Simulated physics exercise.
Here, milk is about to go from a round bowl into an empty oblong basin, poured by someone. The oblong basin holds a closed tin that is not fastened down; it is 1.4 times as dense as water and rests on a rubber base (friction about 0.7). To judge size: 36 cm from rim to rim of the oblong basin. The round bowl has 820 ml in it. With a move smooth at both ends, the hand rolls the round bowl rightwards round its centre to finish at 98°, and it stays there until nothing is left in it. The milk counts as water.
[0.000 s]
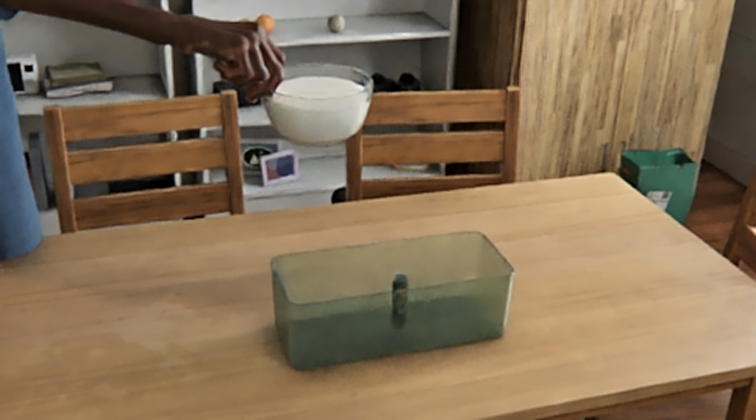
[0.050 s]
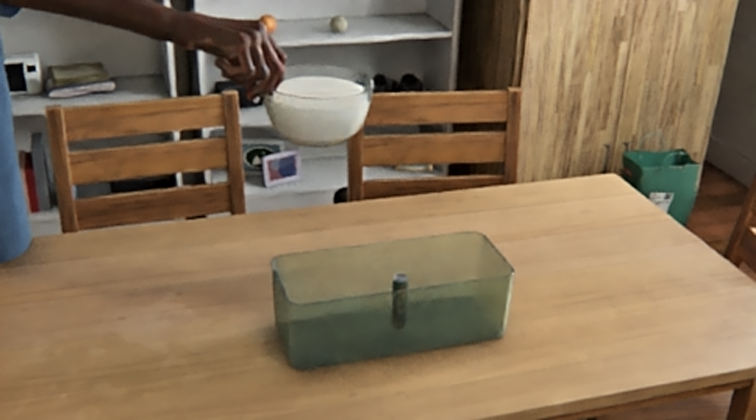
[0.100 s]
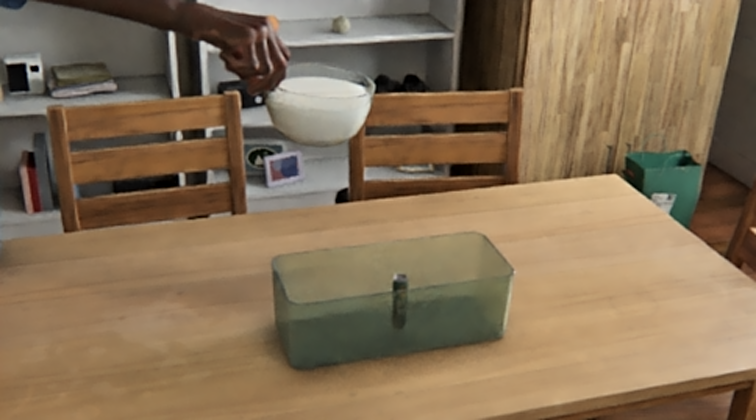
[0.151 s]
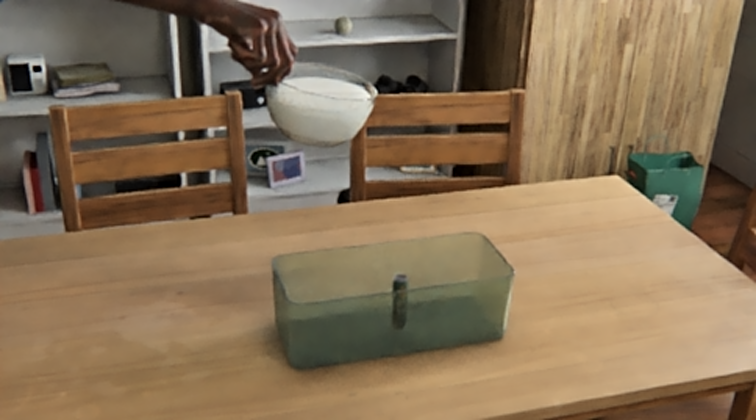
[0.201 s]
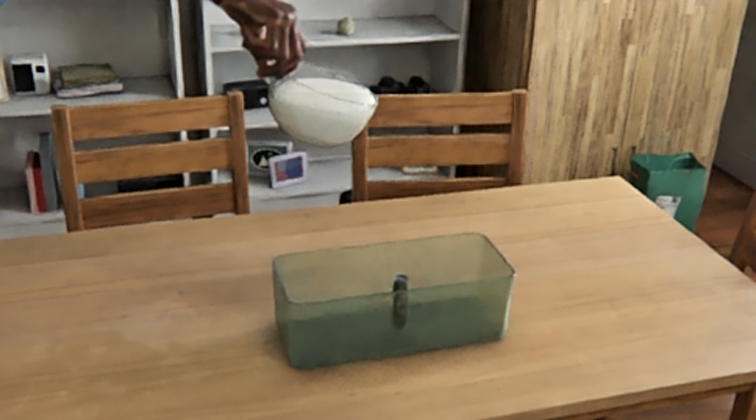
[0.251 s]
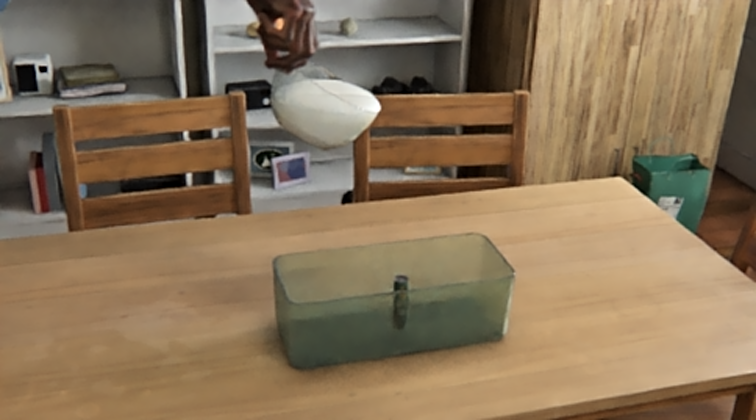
The footage shows a hand holding a round clear bowl of milk above a wooden table, smoothly tilting it rightwards until the milk reaches its rim, while a green oblong basin containing a small dark tin stays still below.
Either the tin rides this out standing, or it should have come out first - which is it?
It tilts over.
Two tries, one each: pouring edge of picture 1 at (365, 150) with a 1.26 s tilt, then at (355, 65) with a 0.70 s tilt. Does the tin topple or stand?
The tin stays vertical the first time and overturns the second time.
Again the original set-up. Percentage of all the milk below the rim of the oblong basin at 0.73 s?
Around 74 in a hundred.
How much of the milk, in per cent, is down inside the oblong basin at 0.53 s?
I'd estimate some 7 percent of the liquid.
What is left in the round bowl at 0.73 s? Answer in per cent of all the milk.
I'd say some 4 per cent remains.
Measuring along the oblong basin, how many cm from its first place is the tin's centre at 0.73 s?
Close to 1 cm.
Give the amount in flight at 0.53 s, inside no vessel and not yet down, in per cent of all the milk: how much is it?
Estimate: Some 64 % of the total.
Then, 0.53 s in, the tilt is 87° and 30 per cent is still to pour; the tin stands where it began.
Then, 0.73 s in, the tilt is 98° and 4 per cent is still to pour; the tin leans 5°.
Then, 0.94 s in, the tilt is 98° and 0 per cent is still to pour; the tin lies on its side.
Then, 1.17 s in, the tilt is 98° and 0 per cent is still to pour; the tin lies on its side.
Finally, the tin lies on its side.
